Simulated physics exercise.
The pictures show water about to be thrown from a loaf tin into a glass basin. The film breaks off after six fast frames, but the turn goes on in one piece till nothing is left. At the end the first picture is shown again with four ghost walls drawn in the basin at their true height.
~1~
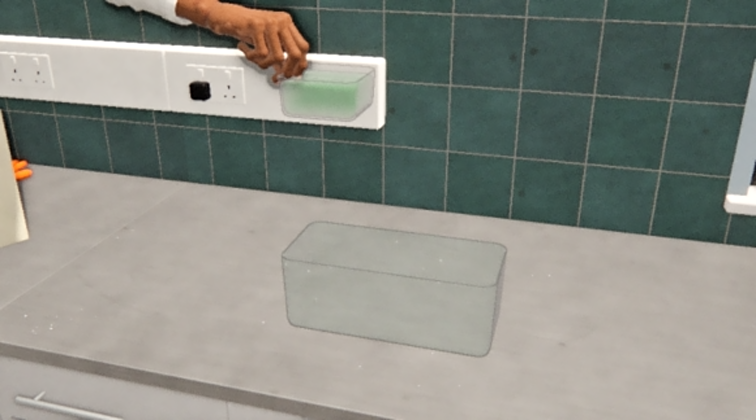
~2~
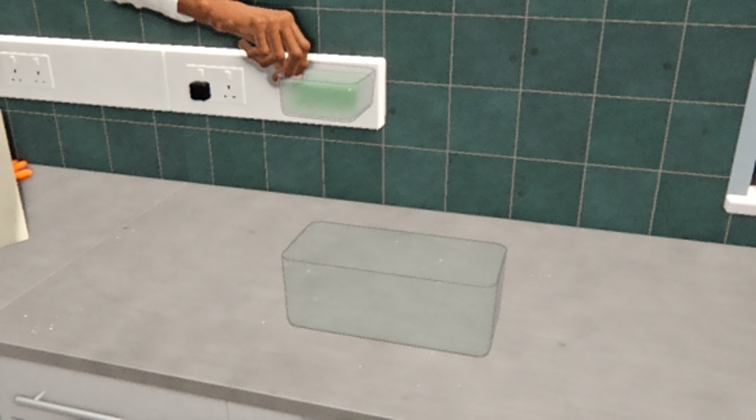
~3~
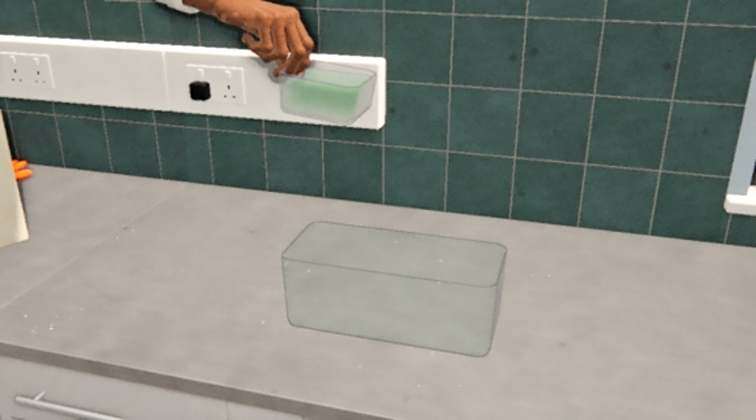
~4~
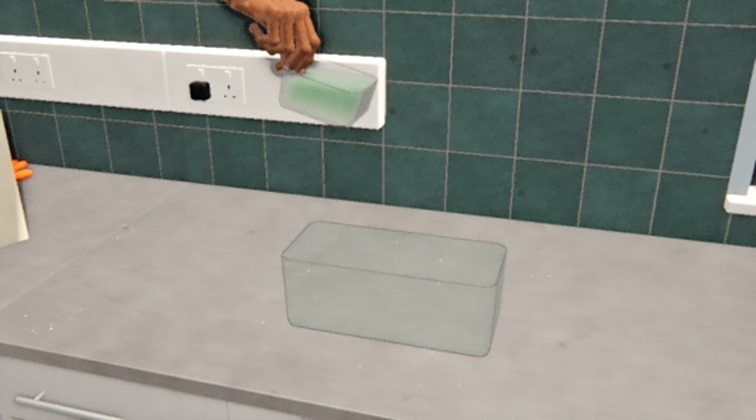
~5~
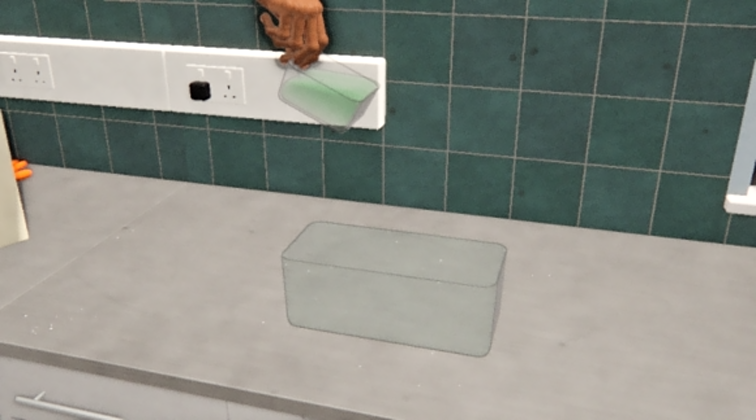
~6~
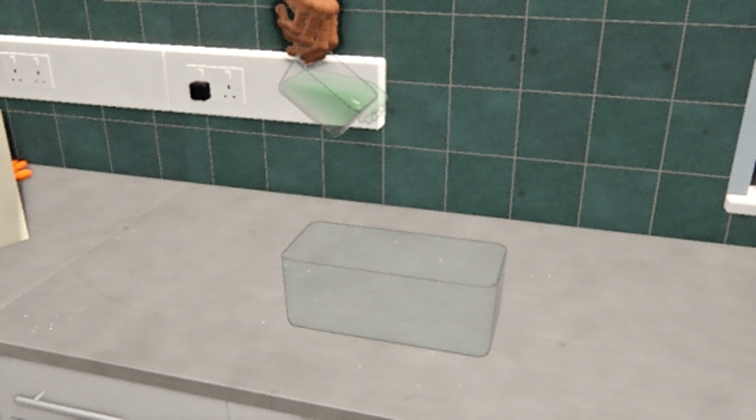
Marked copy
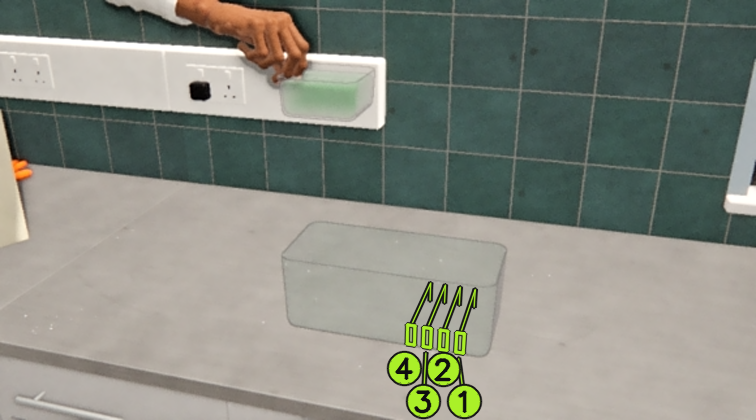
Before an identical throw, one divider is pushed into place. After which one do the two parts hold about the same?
Use position 4.
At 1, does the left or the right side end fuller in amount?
The left side.
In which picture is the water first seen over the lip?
Picture 5.
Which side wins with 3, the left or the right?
More ends on the left.
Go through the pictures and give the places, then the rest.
Upright, lip at (365, 74); basin from (288, 322) to (490, 355); nothing has left yet.
Upright, lip at (366, 76); nothing has left yet.
Tipped about 7°, lip at (367, 79); nothing has left yet.
Tipped about 15°, lip at (369, 85); nothing has left yet.
Tipped about 25°, lip at (369, 93); water is over the lip, down to (369, 93).
Tipped about 37°, lip at (369, 102); water is over the lip, down to (377, 118).
On the marked copy, 1 at (458, 358); 2 at (442, 355); 3 at (425, 352); 4 at (409, 350).
With 1, about 81 % ends left of the wall and 13 % right of it; 6 % is lost outside.
With 2, about 80 % ends left of the wall and 14 % right of it; 6 % is lost outside.
With 3, about 79 % ends left of the wall and 16 % right of it; 5 % is lost outside.
With 4, about 47 % ends left of the wall and 49 % right of it; 5 % is lost outside.
